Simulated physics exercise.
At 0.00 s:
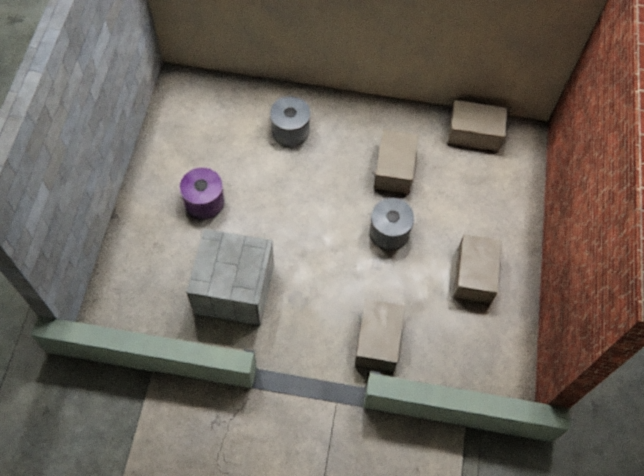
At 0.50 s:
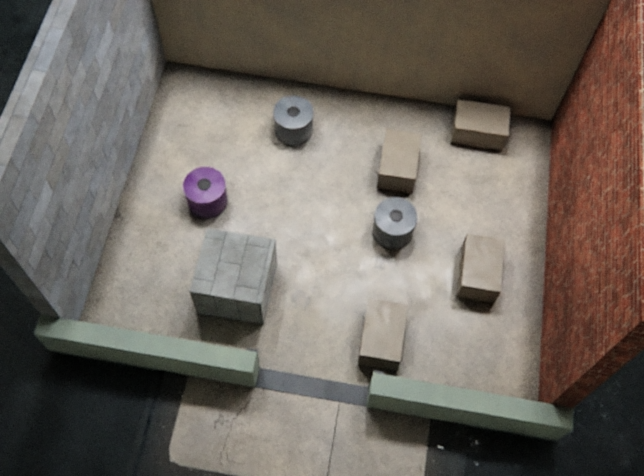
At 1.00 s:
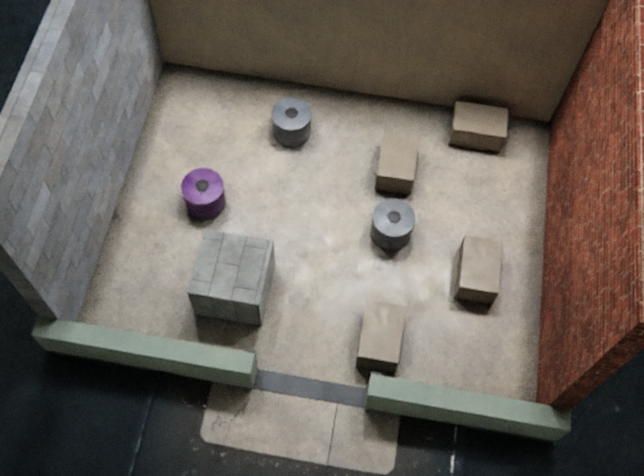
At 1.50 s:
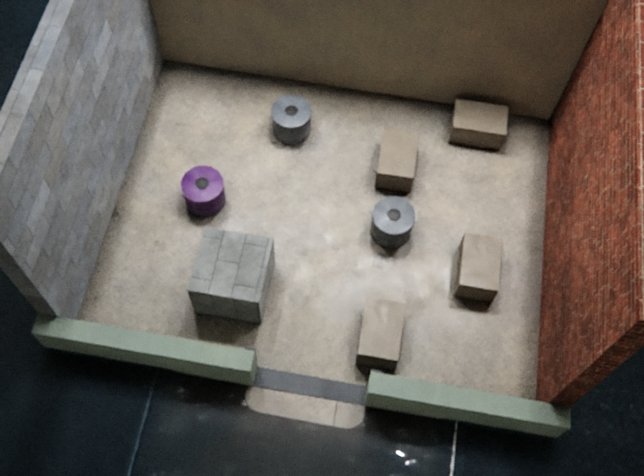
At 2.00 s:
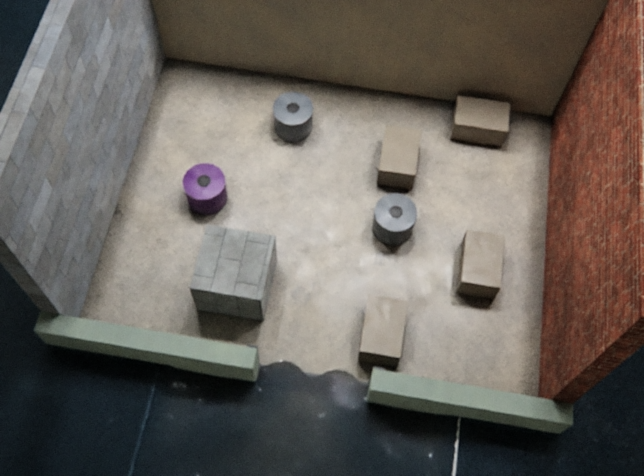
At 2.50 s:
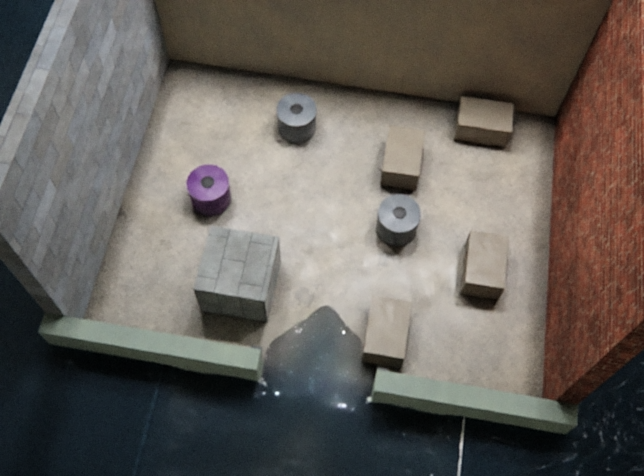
Small walled shop seen from above, dark water creeping up the front paving and through the doorway, tubs and boxes staying still.
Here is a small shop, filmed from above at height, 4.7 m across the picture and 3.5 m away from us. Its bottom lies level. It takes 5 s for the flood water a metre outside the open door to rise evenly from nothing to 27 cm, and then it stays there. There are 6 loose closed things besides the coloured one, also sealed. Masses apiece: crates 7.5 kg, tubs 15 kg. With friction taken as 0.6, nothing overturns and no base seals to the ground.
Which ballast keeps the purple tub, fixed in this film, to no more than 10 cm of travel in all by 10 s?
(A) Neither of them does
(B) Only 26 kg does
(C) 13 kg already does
13 kg already does.
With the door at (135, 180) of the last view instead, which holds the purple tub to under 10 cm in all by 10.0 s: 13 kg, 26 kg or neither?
Moved there, neither choice works.
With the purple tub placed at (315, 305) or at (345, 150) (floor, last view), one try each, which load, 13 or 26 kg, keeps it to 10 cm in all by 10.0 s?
For the first spot both come up short, for the second only the heavier suffices.
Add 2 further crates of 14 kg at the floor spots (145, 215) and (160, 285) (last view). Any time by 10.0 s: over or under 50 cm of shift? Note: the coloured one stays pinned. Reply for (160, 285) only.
Well, that one comes out inside the limit.
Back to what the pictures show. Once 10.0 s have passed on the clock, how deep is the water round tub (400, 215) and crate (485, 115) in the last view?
Roughly 15 and 14 cm.
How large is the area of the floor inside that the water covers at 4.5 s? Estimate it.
Some 6.0 m2 of it.
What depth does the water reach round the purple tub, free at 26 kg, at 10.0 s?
Something like 4 centimetres.
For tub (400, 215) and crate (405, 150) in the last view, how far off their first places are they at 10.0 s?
First 150 cm, then 50 cm.
After 3.5 s the purple tub would be 0 cm from its start with 13 kg and 0 cm from its start with 26 kg; 0 cm of water round it then.
After 4.5 s the purple tub would be 0 cm from its start with 13 kg and 0 cm from its start with 26 kg; 0 cm of water round it then.
After 7.0 s the purple tub would be 0 cm from its start with 13 kg and 0 cm from its start with 26 kg; 1 cm of water round it then.
After 10.0 s the purple tub would be 0 cm from its start with 13 kg and 0 cm from its start with 26 kg; 4 cm of water round it then.
